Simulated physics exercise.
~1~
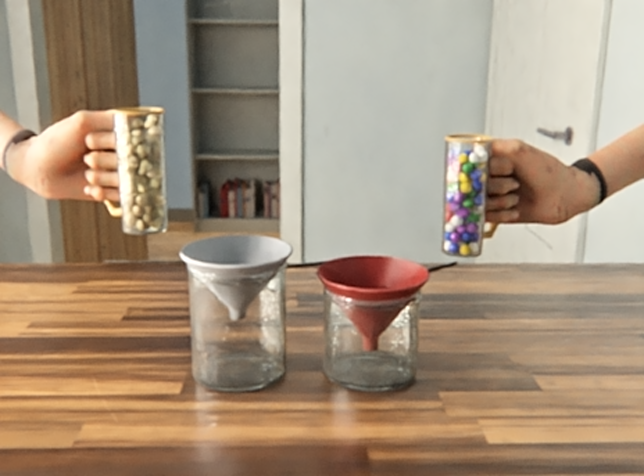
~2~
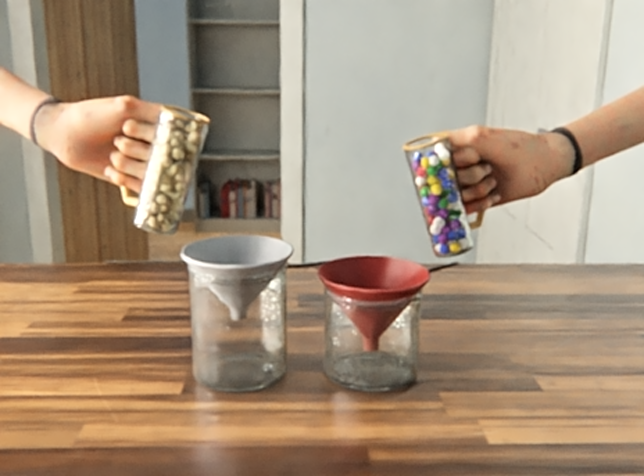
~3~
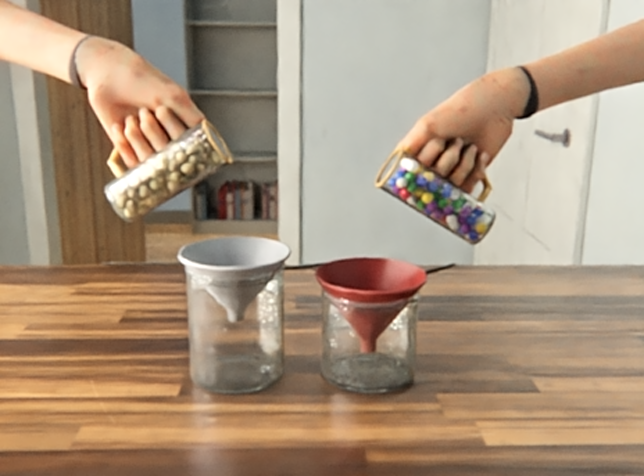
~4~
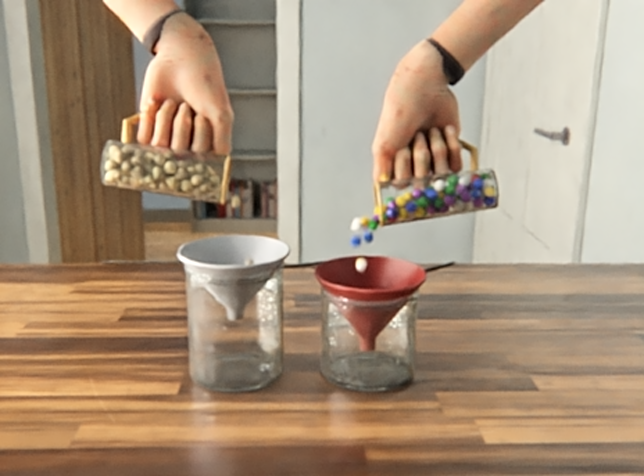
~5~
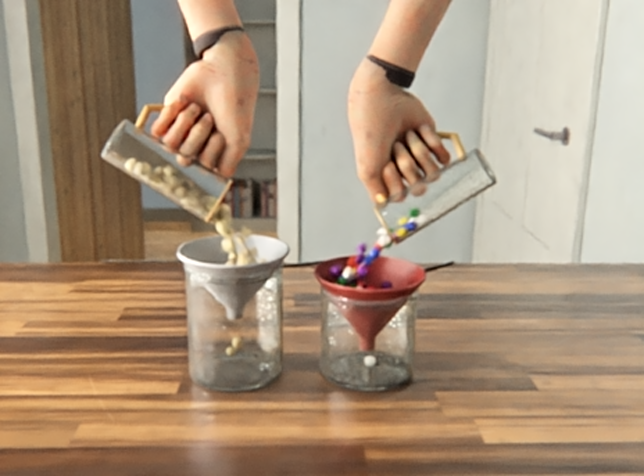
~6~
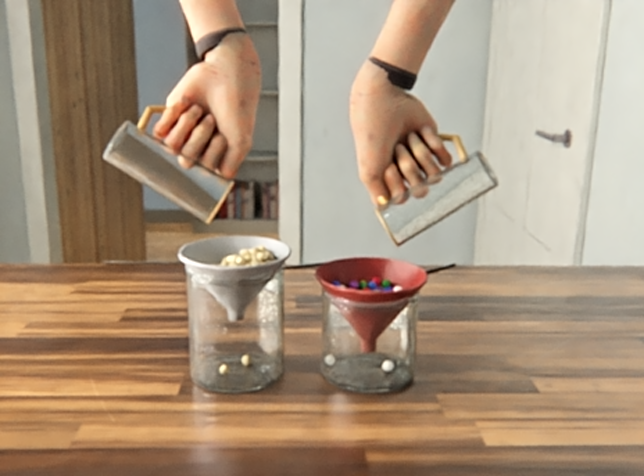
On a wooden table, two hands tipped glass cups of pale beads and colourful beads into a white funnel and a red funnel over jars, but only a few dropped through, and the rest stayed stuck in both funnels.
